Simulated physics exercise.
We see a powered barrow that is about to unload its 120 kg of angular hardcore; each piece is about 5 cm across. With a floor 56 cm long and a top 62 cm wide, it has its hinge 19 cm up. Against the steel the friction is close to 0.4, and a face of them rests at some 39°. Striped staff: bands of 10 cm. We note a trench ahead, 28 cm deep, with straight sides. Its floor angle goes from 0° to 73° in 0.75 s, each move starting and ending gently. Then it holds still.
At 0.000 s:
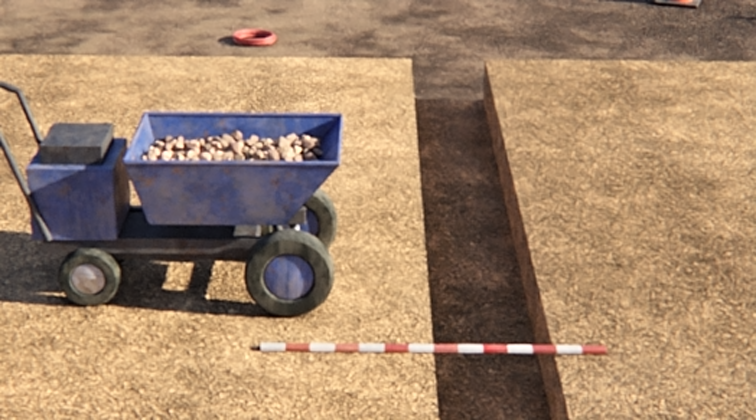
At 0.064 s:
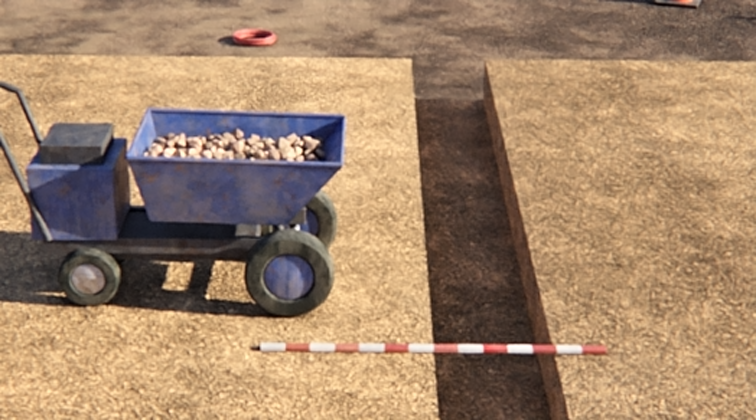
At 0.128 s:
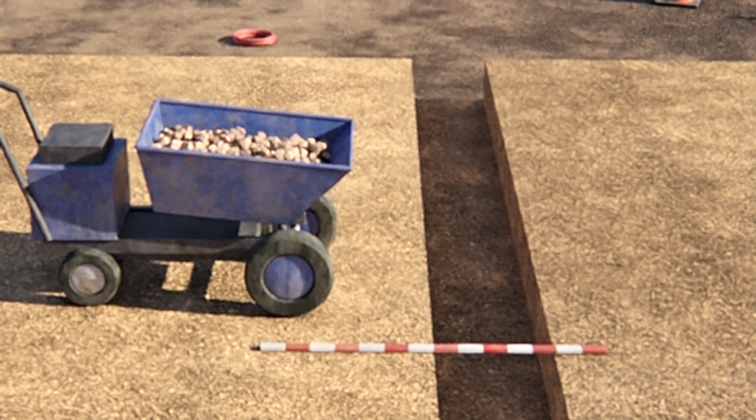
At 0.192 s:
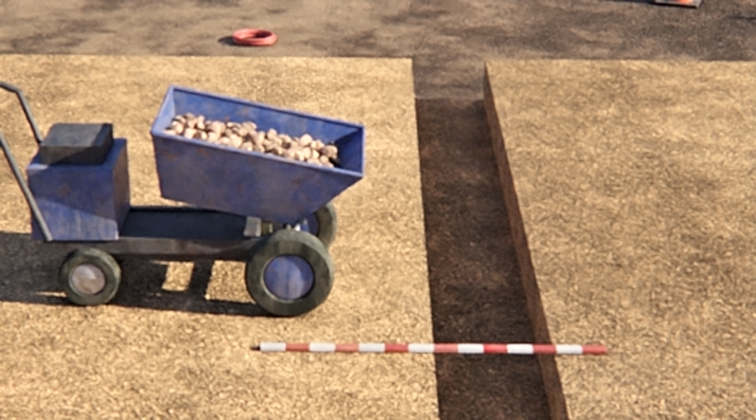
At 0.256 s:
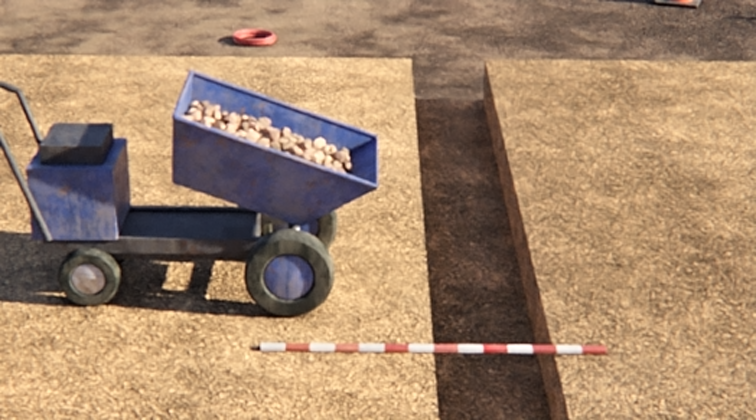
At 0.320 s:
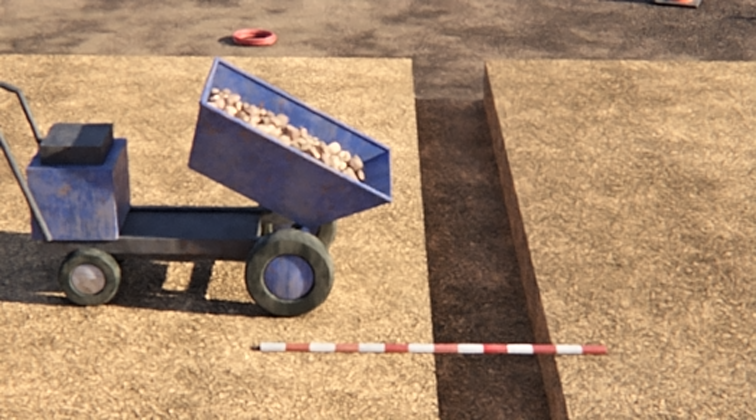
A blue powered barrow with dark wheels stands at left on sandy ground, seen from slightly above and to the side on a sunlit dirt site. Its tray holds pale brown stones; a straight-sided dark trench lies to the right, a red-and-white striped staff crosses it in front, and a red ring sits behind. The tray tilts steadily, its rear rising and its front lip lowering rightward, while the barrow stays still.
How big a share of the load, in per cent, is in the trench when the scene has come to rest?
A share of about 100 percent.
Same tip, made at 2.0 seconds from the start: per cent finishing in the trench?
Estimate: About 100 %.
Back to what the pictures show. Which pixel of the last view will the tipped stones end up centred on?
Resting centre: About (474, 327).
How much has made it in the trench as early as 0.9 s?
At that moment: Approx. 20 %.
After 0.6 s the floor is at 61°; 100 % in the tray; the foremost stones are at (405, 229).
After 0.9 s the floor is at 73°; 79 % in the tray, 1 % short of the trench, 20 % in the trench; the foremost stones are at (493, 350).
After 1.2 s the floor is at 73°; 29 % in the tray, 70 % in the trench; the foremost stones are at (533, 334).
After 3.2 s the floor is at 73°; 0 % in the tray, 100 % in the trench; the foremost stones are at (534, 340).
